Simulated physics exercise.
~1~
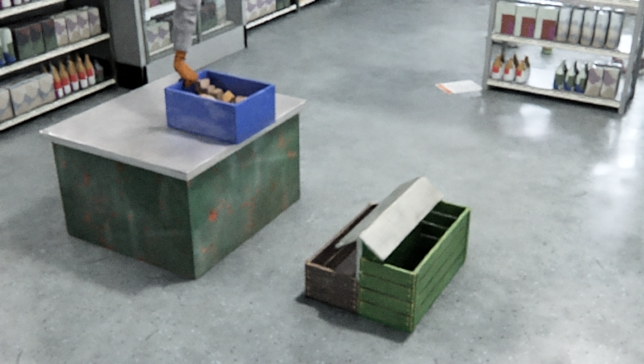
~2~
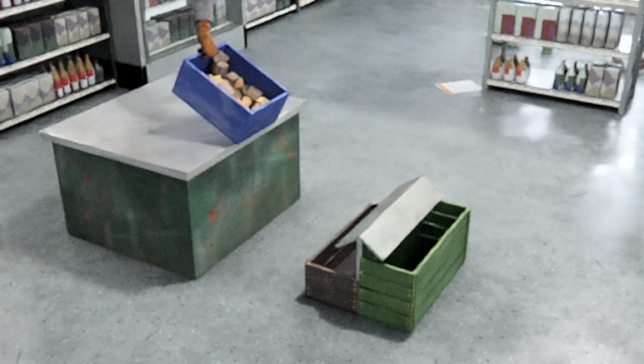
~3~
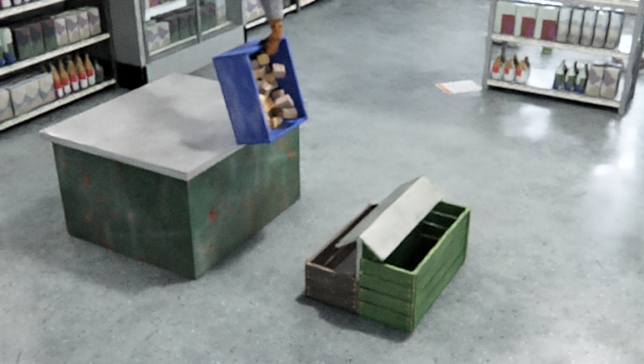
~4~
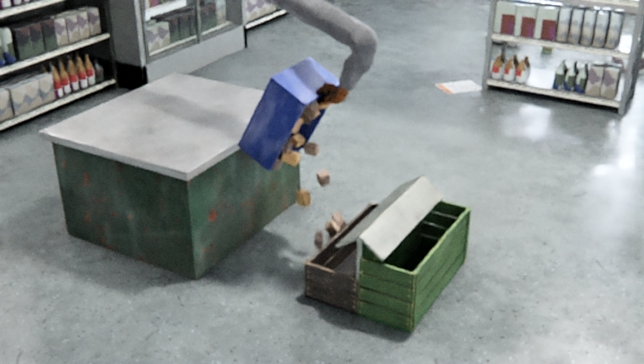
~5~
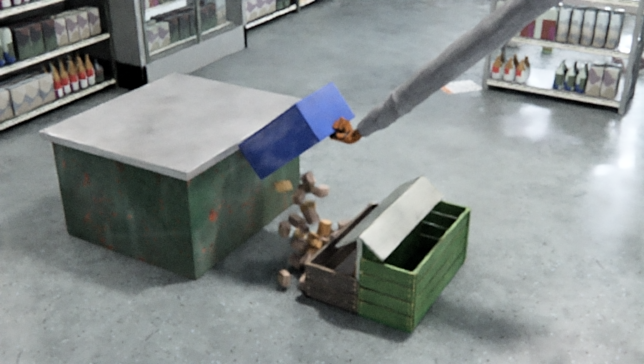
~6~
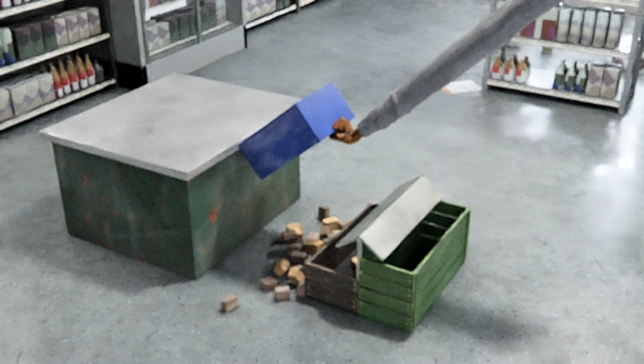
A blue crate tips over the bench's edge, spilling most wooden blocks short of the black box.
